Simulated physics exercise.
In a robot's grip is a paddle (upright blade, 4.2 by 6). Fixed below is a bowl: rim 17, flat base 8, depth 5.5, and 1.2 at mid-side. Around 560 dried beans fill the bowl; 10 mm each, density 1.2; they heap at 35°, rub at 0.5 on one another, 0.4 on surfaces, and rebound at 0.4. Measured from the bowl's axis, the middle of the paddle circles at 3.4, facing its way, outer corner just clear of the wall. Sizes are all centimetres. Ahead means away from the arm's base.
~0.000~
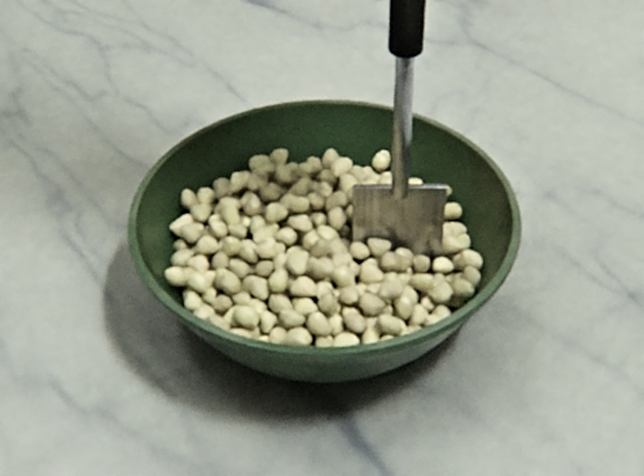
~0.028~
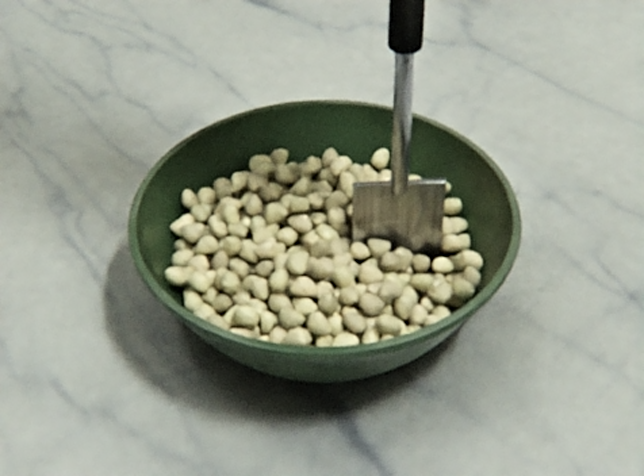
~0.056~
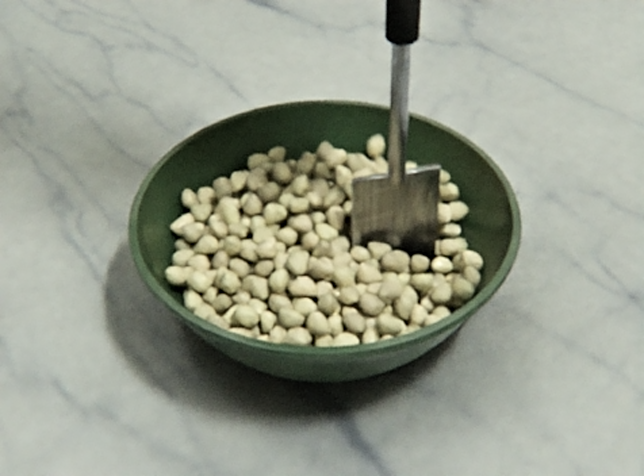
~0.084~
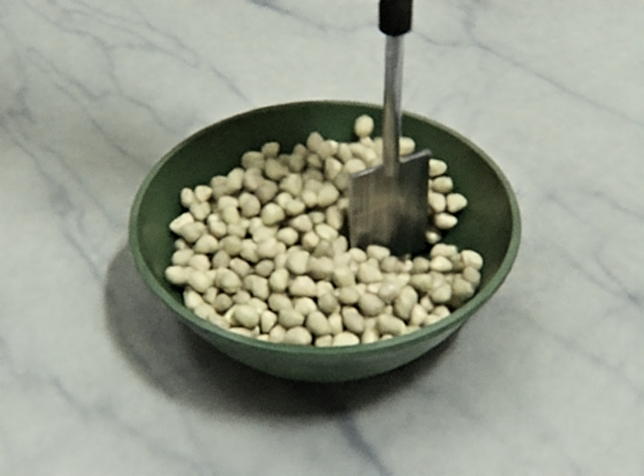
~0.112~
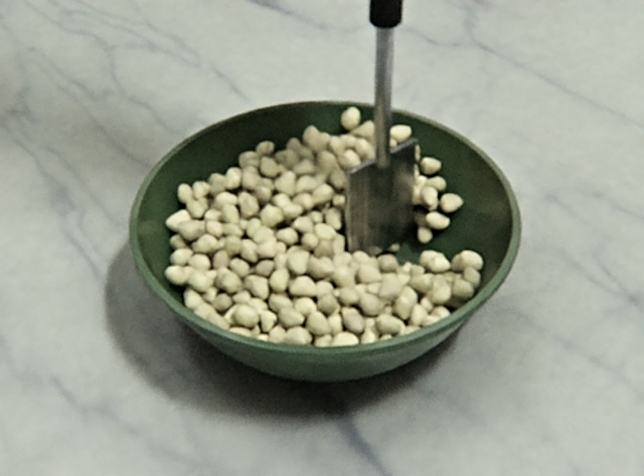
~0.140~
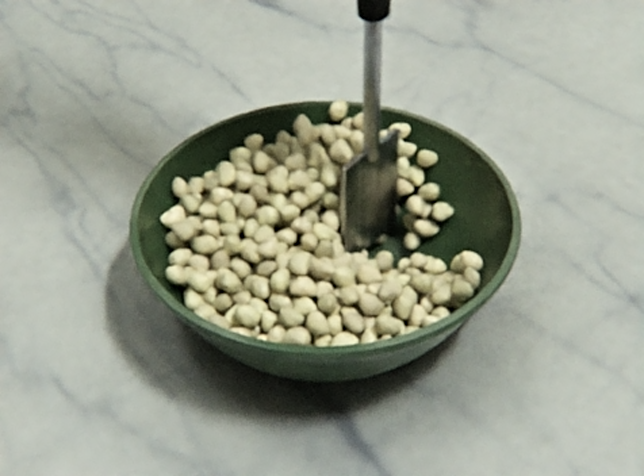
A metal paddle sweeps leftward and back through pale beans in a green bowl.
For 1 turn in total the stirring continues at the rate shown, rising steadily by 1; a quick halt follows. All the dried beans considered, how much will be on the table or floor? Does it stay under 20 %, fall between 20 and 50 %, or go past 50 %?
It stays under 20 %.
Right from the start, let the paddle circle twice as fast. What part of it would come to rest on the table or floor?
That would be some 30 percent.
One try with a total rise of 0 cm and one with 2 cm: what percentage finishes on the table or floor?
Around 20 percent, then 10 percent.
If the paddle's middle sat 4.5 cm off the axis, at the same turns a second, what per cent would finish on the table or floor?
Around 20 in a hundred, in that case.
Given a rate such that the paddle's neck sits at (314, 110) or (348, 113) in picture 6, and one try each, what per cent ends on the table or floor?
It comes to roughly 30 per cent and then 20 per cent.
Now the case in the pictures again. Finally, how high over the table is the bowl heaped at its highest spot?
Around 7.0 cm above the table.
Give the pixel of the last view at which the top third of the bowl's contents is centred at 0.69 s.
The centre is roughly (415, 261).
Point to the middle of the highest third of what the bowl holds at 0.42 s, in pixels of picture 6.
About (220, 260) in the last picture.
By 0.42 s, 172° round, highest piece 8 above the table; 541 in the bowl, 4 on the table or floor, 13 in flight or on the tool.
By 0.69 s, 291° round, highest piece 8 above the table; 515 in the bowl, 37 on the table or floor, 6 in flight or on the tool.
By 1.03 s, 0° round, highest piece 7 above the table; 497 in the bowl, 60 on the table or floor, 1 in flight or on the tool.
By 1.73 s, 0° round, highest piece 7 above the table; 497 in the bowl, 61 on the table or floor.
Final count, 497 in the bowl, 61 on the table or floor. That is 11 % on the table or floor.
